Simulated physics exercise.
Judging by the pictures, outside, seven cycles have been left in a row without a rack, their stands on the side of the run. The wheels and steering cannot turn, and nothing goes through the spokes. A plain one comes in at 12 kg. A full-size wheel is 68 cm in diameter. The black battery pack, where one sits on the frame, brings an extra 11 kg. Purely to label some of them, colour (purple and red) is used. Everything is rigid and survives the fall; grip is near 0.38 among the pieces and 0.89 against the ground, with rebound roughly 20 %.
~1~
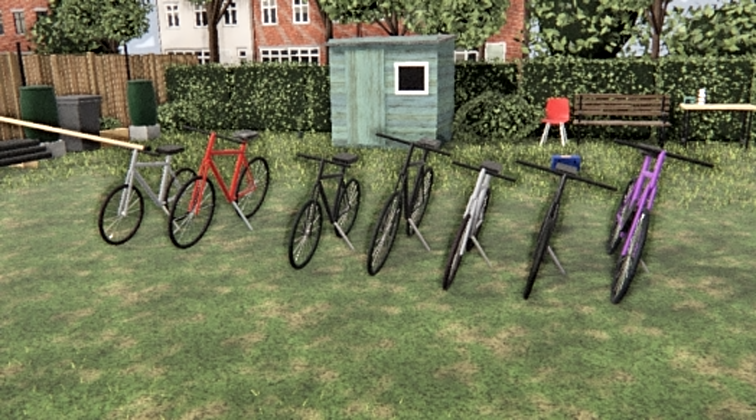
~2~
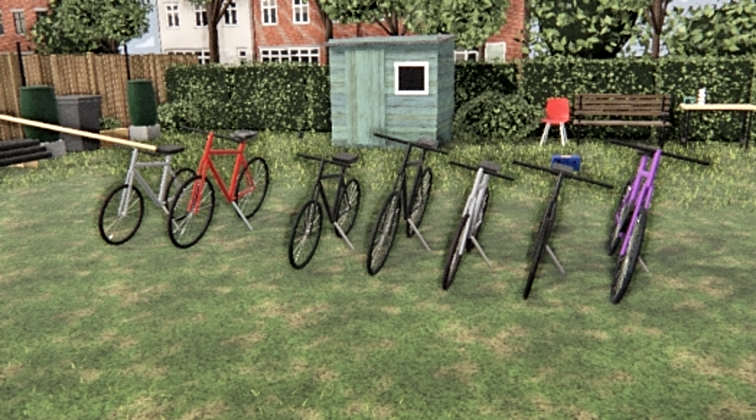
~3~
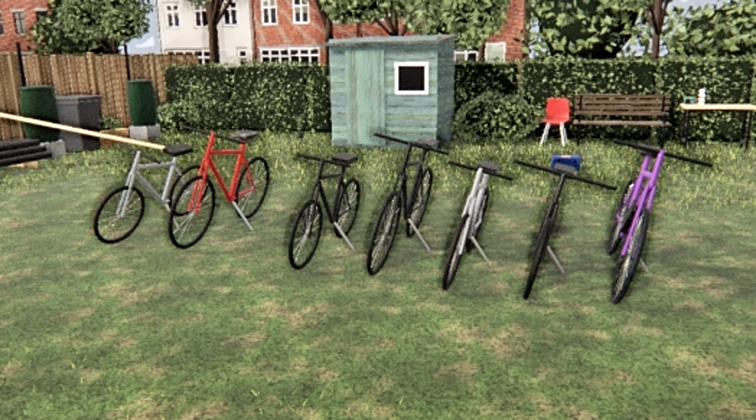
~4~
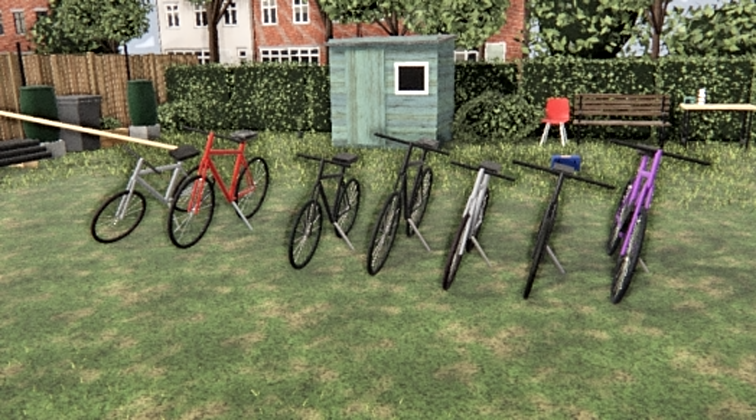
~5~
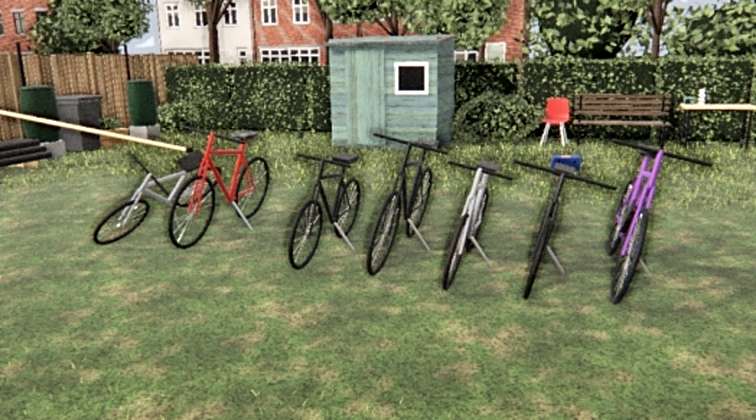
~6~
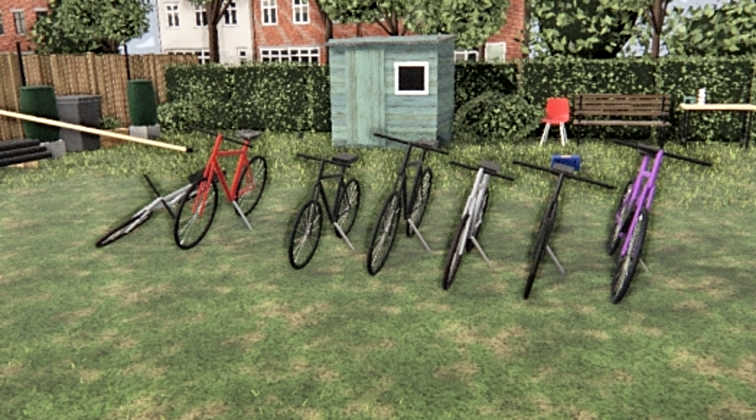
Wooden pole pushing the leftmost grey bicycle over against the red one, which tilts slightly, in a row on grass.
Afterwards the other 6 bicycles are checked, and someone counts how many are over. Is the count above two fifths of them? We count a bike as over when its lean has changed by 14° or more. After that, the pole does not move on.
No.
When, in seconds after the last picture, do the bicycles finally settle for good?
I'd say around 1.0 seconds.
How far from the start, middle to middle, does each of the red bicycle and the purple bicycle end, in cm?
Red: 60 cm, purple: 0 cm.
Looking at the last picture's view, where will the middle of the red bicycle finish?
I'd place it at about (280, 208) in the final view.
Then, 0.11 s later than the last frame, none of the 6 other bicycles over, 1 disturbed; red bicycle tilted 11°.
Then, 0.29 s later than the last frame, 1 of the 6 other bicycles over; red bicycle tilted 29°.
Then, 0.47 s later than the last frame, 1 of the 6 other bicycles over; red bicycle tilted 59°.
Then, 0.73 s later than the last frame, 1 of the 6 other bicycles over; red bicycle tilted 72°.
When it is over, 1 of the 6 other bicycles over; red bicycle tilted 73°; purple bicycle unmoved. That is 17 per cent. Five left standing. In pixels of the last frame, middles, red bicycle near (280, 208), purple bicycle near (633, 209).
